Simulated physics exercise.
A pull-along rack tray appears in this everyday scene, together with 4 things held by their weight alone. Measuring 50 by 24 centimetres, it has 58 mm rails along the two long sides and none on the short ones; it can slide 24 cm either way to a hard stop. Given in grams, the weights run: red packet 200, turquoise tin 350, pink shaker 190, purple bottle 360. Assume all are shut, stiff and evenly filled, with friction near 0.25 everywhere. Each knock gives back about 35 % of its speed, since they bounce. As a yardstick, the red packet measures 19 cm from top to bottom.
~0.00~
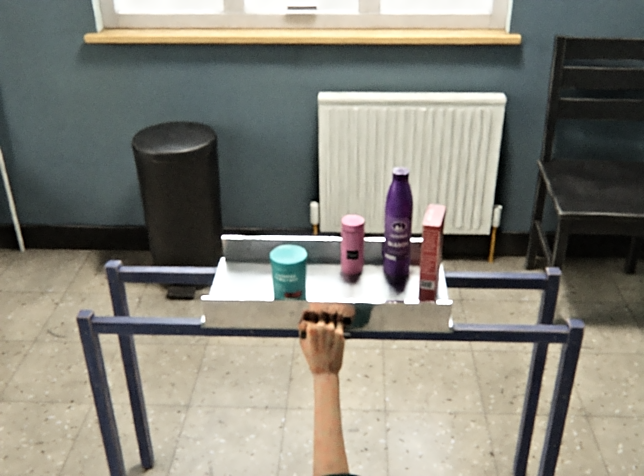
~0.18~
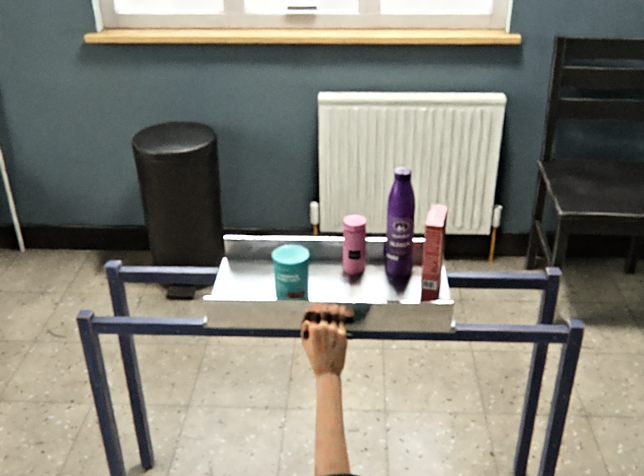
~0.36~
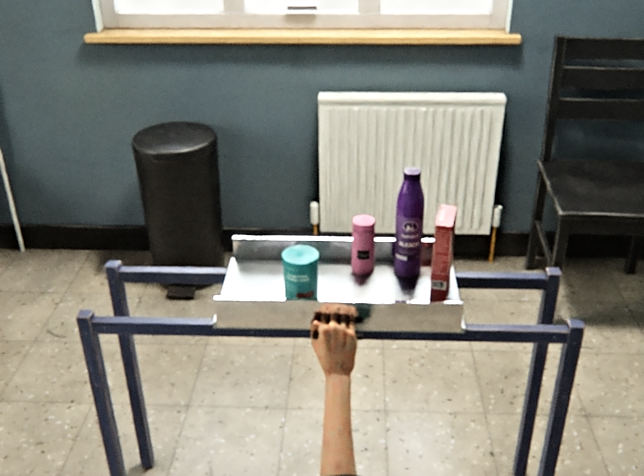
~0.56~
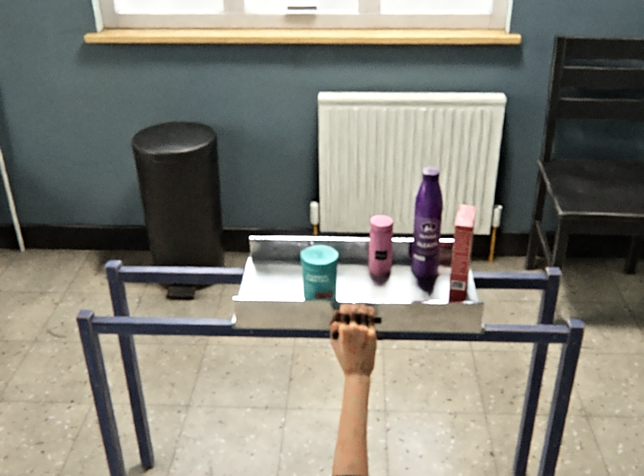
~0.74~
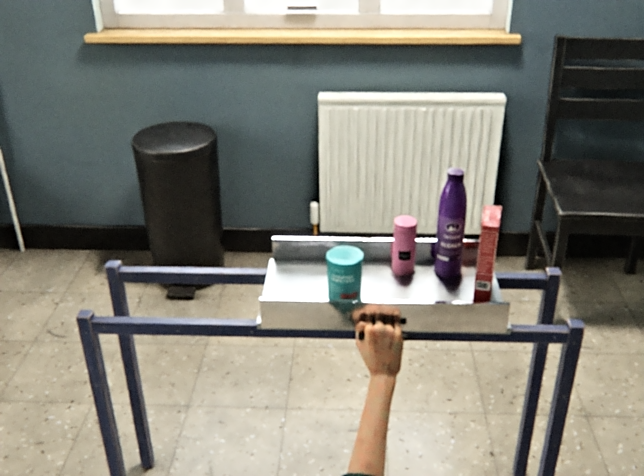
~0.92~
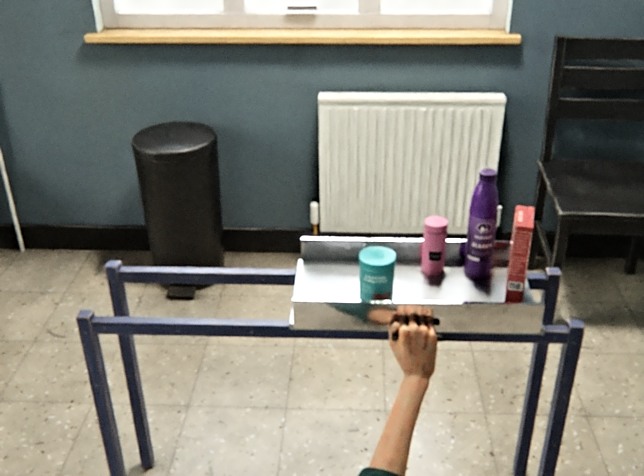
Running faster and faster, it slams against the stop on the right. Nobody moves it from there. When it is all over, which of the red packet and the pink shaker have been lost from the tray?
My prediction: The red packet is no longer carried by the tray; the pink shaker is still carried by the tray.
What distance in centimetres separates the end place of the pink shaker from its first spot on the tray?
Displacement: Approx. 4 cm.
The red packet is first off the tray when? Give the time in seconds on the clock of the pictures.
Around 1.2 s on the clock.
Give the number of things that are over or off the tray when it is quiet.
The answer is 1.
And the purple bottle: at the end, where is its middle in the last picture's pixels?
Resting point, approx. (526, 224) px.
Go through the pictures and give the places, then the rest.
The first picture shows tray midway; red packet (431, 254); pink shaker (353, 245).
The second picture shows tray midway; turquoise tin (292, 278); purple bottle (401, 222).
In the third picture, tray has slid 2 cm right; turquoise tin (301, 278); purple bottle (409, 222).
In the fourth picture, tray has slid 6 cm right; turquoise tin (320, 279); purple bottle (428, 223).
In the fifth picture, tray has slid 12 cm right; turquoise tin (345, 279); purple bottle (451, 223).
In the sixth picture, tray has slid 18 cm right; red packet (519, 256); pink shaker (434, 246).
Around 1.22 s, tray has slid 24 cm right; red packet now off the tray; pink shaker shifted 4 cm near (478, 247); purple bottle shifted 4 cm.
Around 1.52 s, tray has slid 24 cm right; pink shaker shifted 4 cm near (478, 247); turquoise tin shifted 4 cm; purple bottle shifted 4 cm.
Finally (1.9 s), off the tray, red packet; the other 3 still in place (within 5 cm). In the last view, pink shaker near (478, 247).
